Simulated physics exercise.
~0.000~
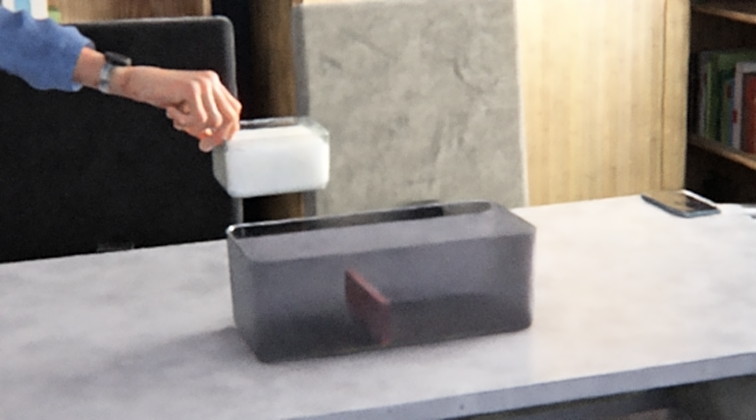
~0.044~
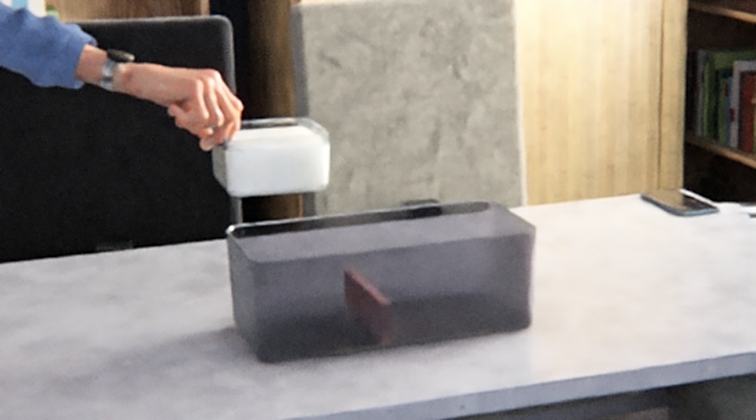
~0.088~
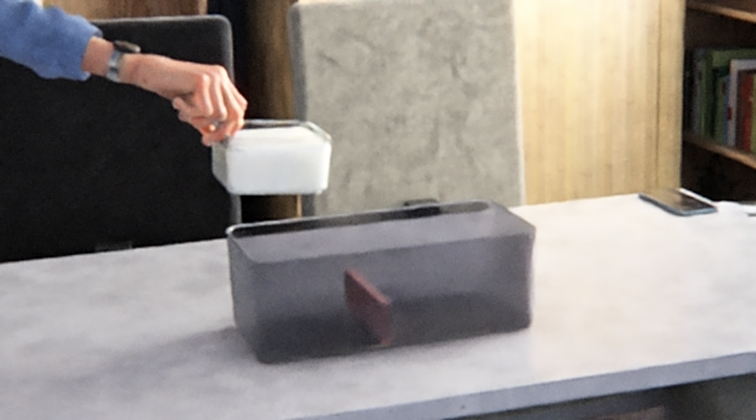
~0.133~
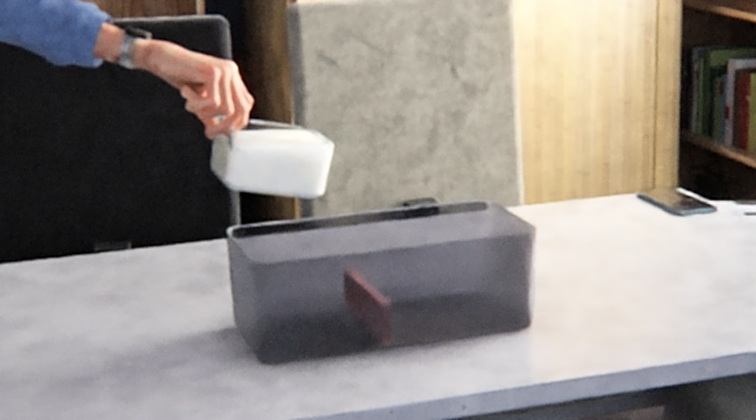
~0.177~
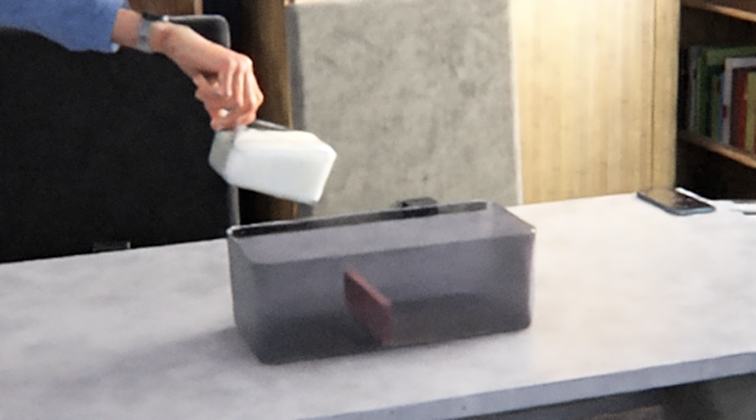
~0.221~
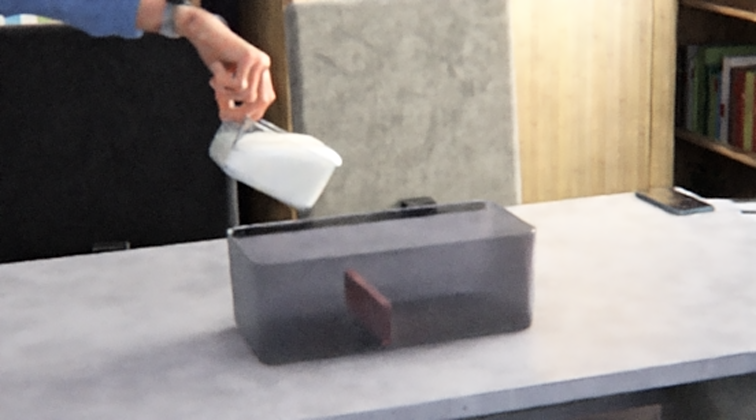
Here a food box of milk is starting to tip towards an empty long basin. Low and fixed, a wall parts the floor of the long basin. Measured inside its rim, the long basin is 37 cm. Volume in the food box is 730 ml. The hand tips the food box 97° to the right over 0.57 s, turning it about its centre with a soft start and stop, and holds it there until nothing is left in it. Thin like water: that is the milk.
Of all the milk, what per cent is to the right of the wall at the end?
I would say 57 percent.
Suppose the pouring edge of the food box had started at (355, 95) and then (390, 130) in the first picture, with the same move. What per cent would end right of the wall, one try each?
Roughly 90 per cent the first time and 95 per cent the second.
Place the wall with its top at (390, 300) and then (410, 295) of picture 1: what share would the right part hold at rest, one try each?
Roughly 20 per cent, then 10 per cent.
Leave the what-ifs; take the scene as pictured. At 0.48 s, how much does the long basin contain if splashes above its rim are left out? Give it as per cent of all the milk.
40 %, give or take.
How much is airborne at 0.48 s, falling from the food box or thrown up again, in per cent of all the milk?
Near 34 per cent at that time.
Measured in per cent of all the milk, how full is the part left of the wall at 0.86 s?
Near 40 in a hundred.
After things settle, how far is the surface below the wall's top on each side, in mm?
Looks like roughly 42 mm on the left and roughly 40 mm on the right.
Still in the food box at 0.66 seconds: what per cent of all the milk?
About 7 per cent.
Then, 0.48 s in, the tilt is 91° and 25 per cent is still to pour, 11 is left of the wall and 29 right of it.
Then, 0.66 s in, the tilt is 97° and 7 per cent is still to pour, 32 is left of the wall and 58 right of it.
Then, 0.86 s in, the tilt is 97° and 2 per cent is still to pour, 39 is left of the wall and 57 right of it.
Then, 1.07 s in, the tilt is 97° and 0 per cent is still to pour, 41 is left of the wall and 57 right of it.
Finally, 42 per cent lies left of the wall, 57 right of it and 1 outside.
